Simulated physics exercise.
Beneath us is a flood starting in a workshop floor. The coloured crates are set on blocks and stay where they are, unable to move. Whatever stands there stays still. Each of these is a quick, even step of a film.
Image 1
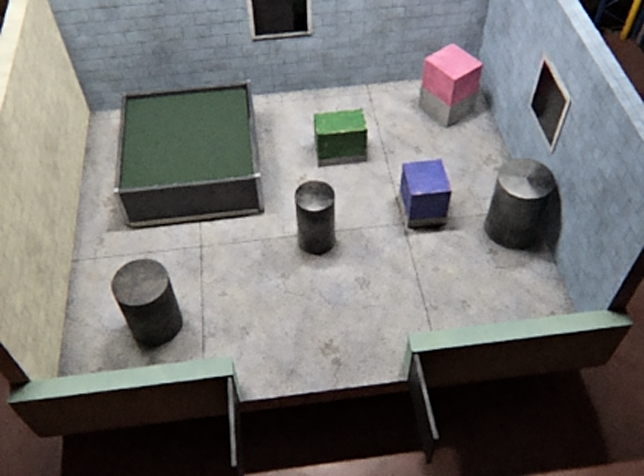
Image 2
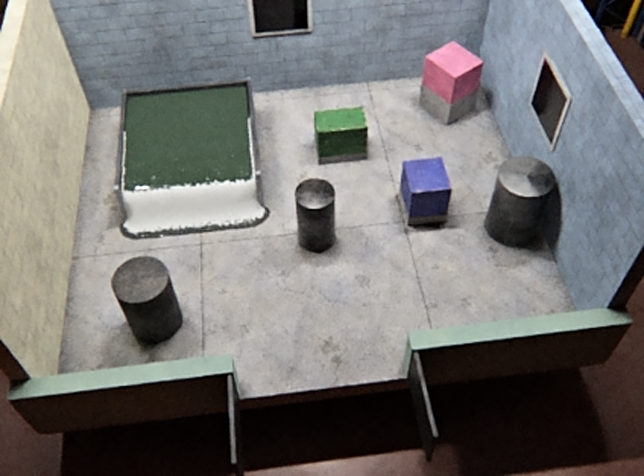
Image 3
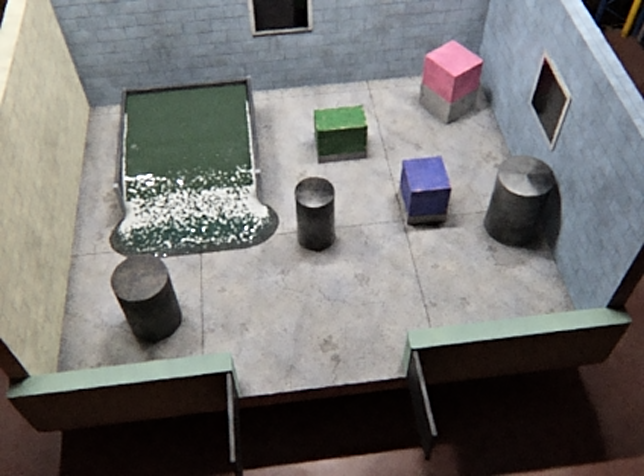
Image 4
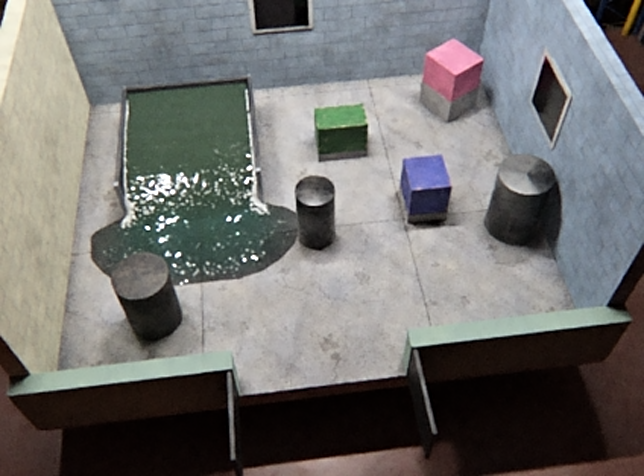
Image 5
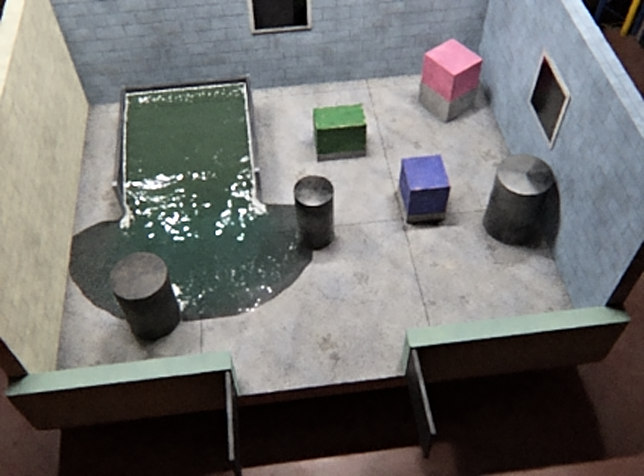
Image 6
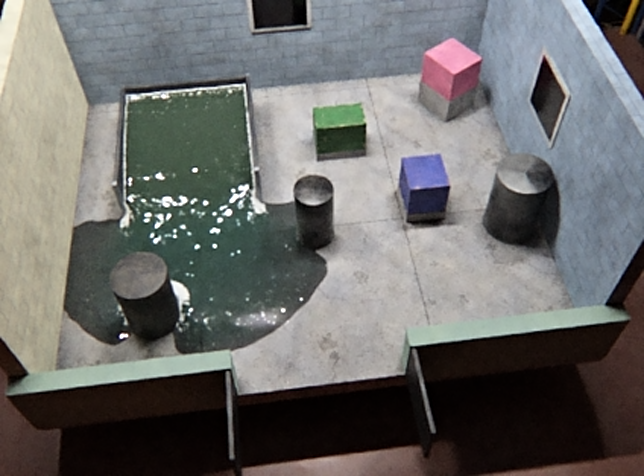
Green water pours from the open front of a tank and spreads around a gray cylinder.
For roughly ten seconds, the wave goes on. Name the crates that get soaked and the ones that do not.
The green crate does not get soaked; the blue crate does not get soaked; the pink crate does not get soaked.
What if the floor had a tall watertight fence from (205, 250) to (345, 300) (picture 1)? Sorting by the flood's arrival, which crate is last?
The pink-painted one.
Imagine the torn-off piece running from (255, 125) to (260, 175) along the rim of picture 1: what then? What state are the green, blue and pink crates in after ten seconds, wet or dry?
The green crate gets drenched; the blue crate gets drenched; the pink crate stays untouched.
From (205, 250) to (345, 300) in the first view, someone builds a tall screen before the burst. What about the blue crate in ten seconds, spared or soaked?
Blue: Left dry.
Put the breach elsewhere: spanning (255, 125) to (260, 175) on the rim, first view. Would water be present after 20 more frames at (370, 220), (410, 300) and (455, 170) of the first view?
Point one: Reached. Point two: Reached. Point three: Reached.
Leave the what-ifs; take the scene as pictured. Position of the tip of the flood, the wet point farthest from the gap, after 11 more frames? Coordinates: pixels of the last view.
Close to (451, 351).
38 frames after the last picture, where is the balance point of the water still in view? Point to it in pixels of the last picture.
About (249, 247).
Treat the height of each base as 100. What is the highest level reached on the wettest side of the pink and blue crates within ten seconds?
Respectively 10 % and 70 %.
A moment on, water covers 35 % of the floor; the green crate not reached, the blue crate not reached, the pink crate not reached.
Next, water covers 35 % of the floor; the green crate not reached, the blue crate not reached, the pink crate not reached.
Then, water covers 45 % of the floor; the green crate not reached, the blue crate water round its plinth, the pink crate not reached.
Later, water covers 70 % of the floor; the green crate not reached, the blue crate water round its plinth, the pink crate not reached.
In the end, water covers 100 % of the floor; the green crate stayed above the water, the blue crate stayed above the water, the pink crate stayed above the water.
